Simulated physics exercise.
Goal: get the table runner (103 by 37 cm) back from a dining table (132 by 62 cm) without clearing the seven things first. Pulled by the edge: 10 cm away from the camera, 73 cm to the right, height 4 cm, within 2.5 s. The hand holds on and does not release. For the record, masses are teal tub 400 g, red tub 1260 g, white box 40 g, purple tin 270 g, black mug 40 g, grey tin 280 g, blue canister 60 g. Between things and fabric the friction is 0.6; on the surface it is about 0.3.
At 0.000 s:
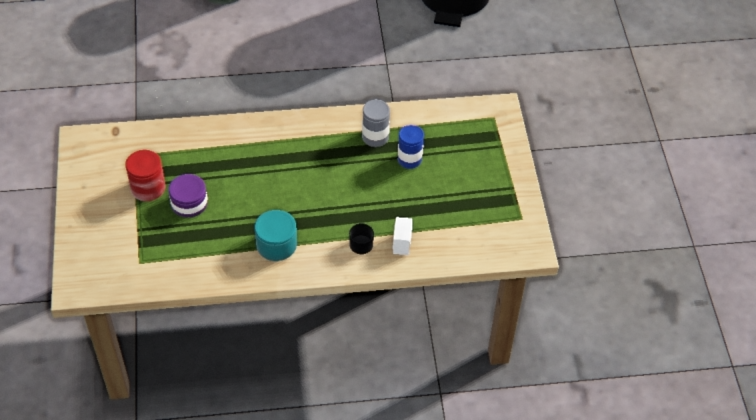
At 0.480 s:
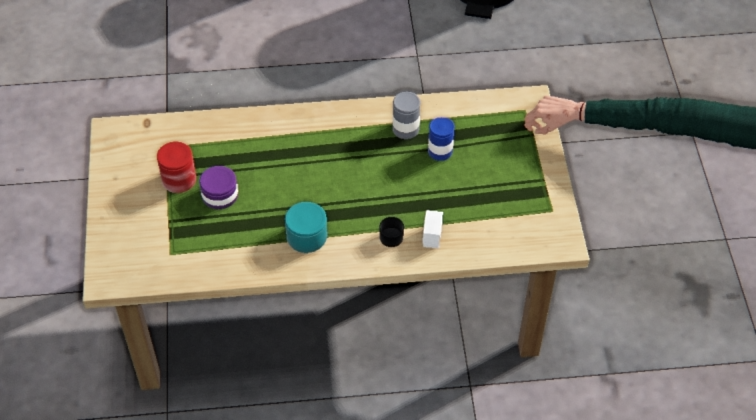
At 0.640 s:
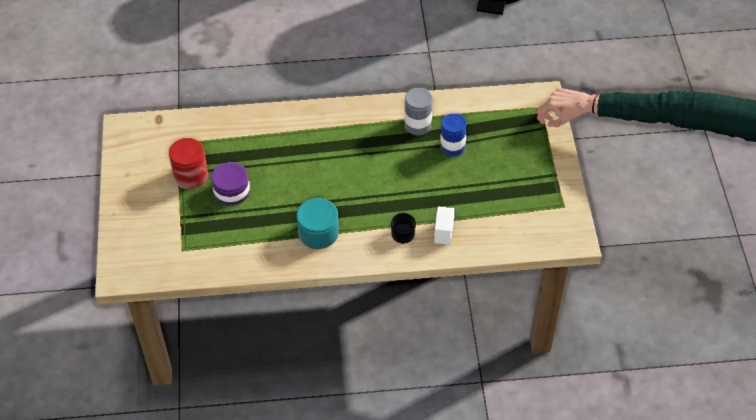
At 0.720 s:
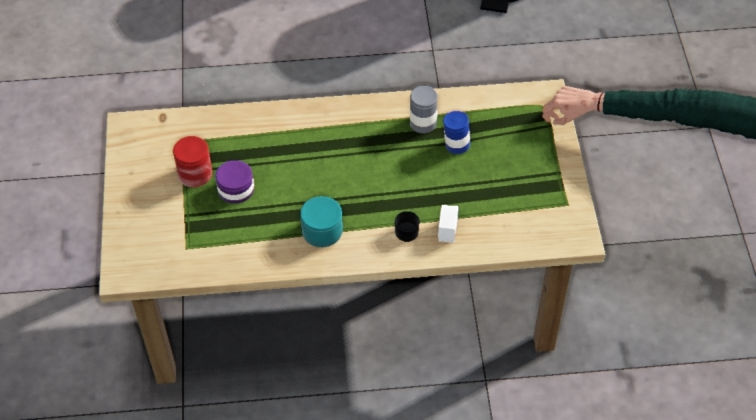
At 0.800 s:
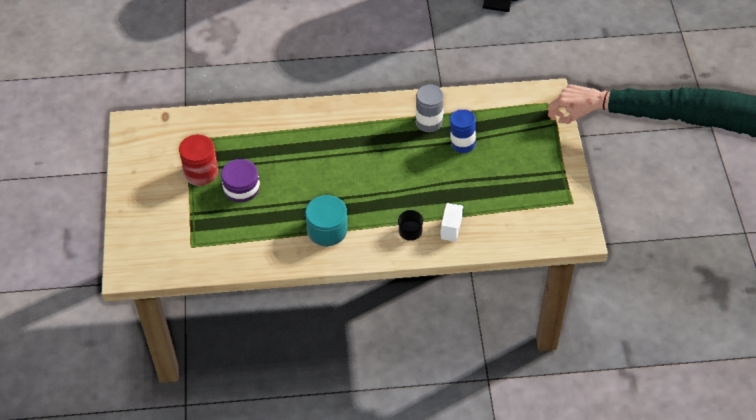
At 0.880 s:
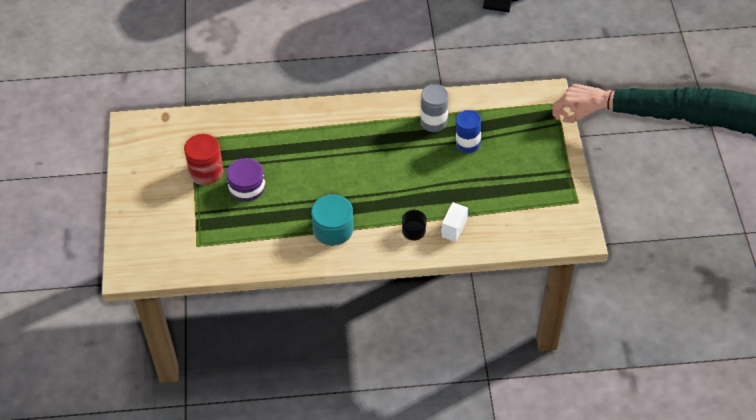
Wooden table on grey paving, a hand reaching in from the right, gripping the green runner and dragging seven items slightly rightward.
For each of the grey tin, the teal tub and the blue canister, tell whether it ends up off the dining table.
Grey tin: Comes off; teal tub: Comes off; blue canister: Comes off.
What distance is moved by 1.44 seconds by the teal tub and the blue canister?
Lab note - teal tub displaced 20 cm, blue canister displaced 20 cm.
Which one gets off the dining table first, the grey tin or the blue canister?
First: The grey one.
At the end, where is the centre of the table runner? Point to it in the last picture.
It sits near (627, 113) in pixels.
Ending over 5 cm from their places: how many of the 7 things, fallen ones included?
The number is 7.
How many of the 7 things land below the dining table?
All told, 3.
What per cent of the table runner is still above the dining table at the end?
About 35 per cent.
After 1.4 s, 85 % of the table runner is still over the top; grey tin 20 cm off its start, blue canister 19 cm off its start, teal tub 19 cm off its start.
After 2.0 s, 65 % of the table runner is still over the top; grey tin 45 cm off its start, blue canister 43 cm off its start, teal tub 43 cm off its start.
After 2.6 s, 45 % of the table runner is still over the top; grey tin over the edge, blue canister on its side, 66 cm off its start at (650, 54), teal tub 65 cm off its start at (562, 166).
After 3.1 s, 35 % of the table runner is still over the top; blue canister over the edge, teal tub on its side, 78 cm off its start, grey tin over the edge.
After 4.7 s, 35 % of the table runner is still over the top; teal tub over the edge, blue canister over the edge, grey tin over the edge, purple tin 76 cm off its start at (508, 121).
